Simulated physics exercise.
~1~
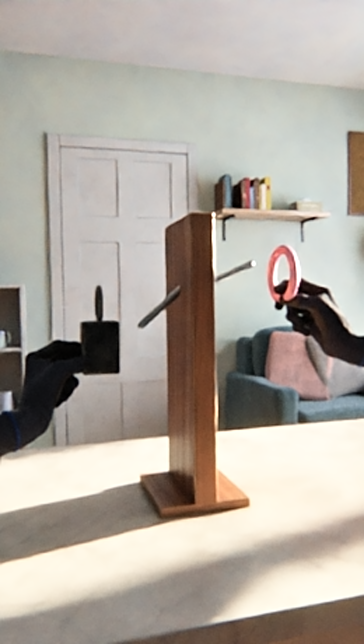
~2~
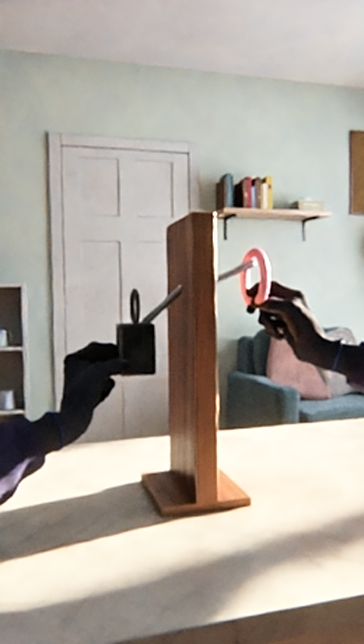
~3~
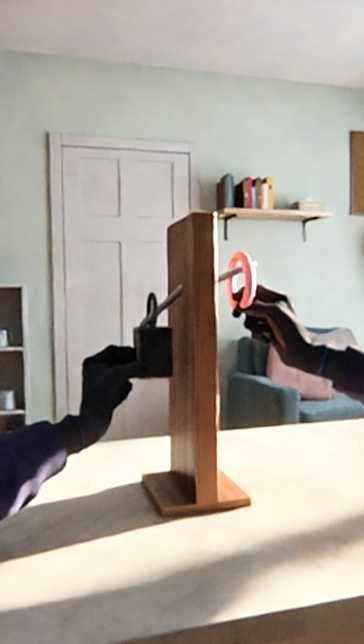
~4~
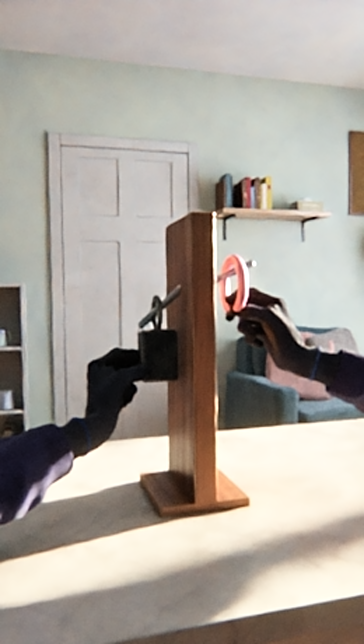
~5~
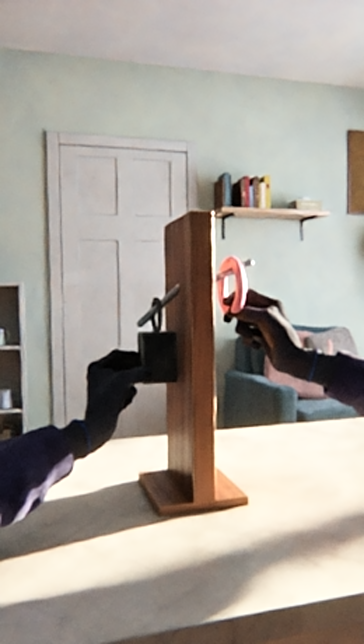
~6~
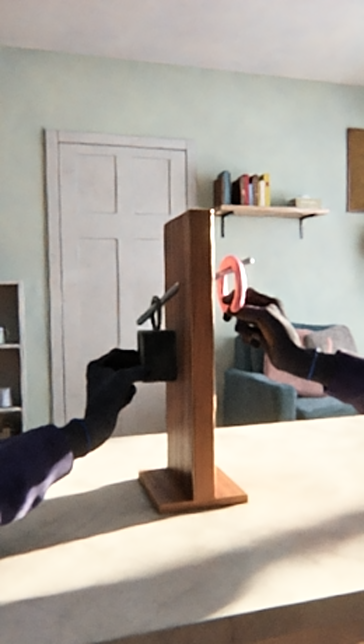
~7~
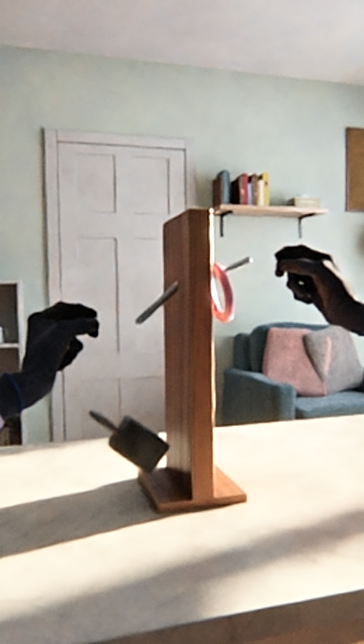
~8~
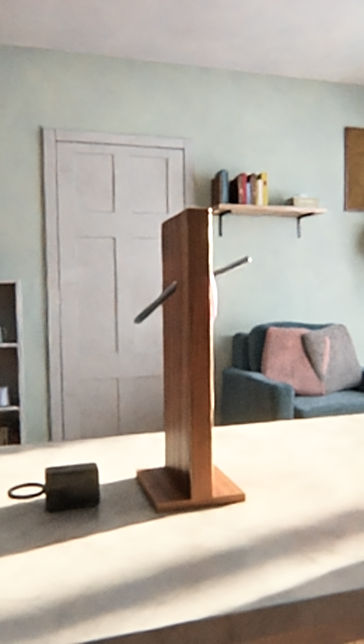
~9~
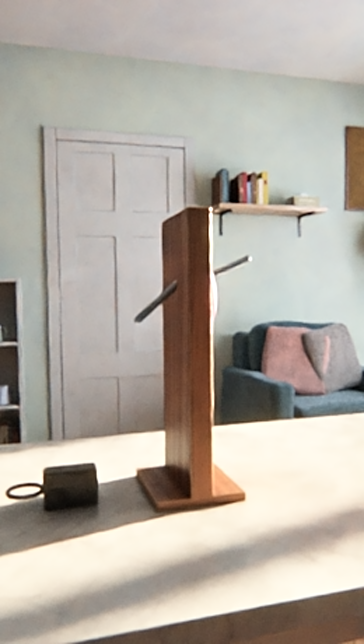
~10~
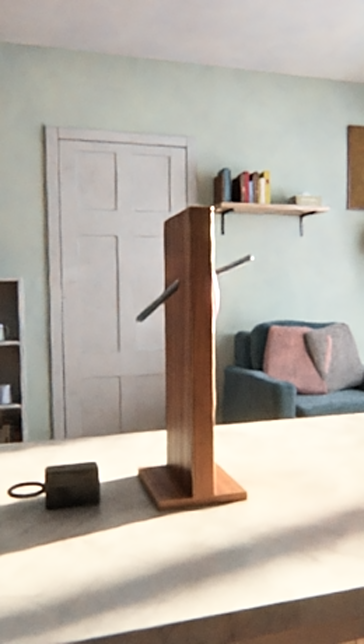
A black pouch with a ring on top and a ring of pink tape are carried by two hands toward a wooden stand with a peg sticking out on each side. The left hand moves the pouch right and up to the left peg, while the right hand brings the tape left over the other. Both hands hold nearly still there, then let go and draw back. The pouch drops, tipping as it falls, while the tape stays up beside the post. At the end the pouch lies on its side on the table, left of the upright stand, and the hands are gone.
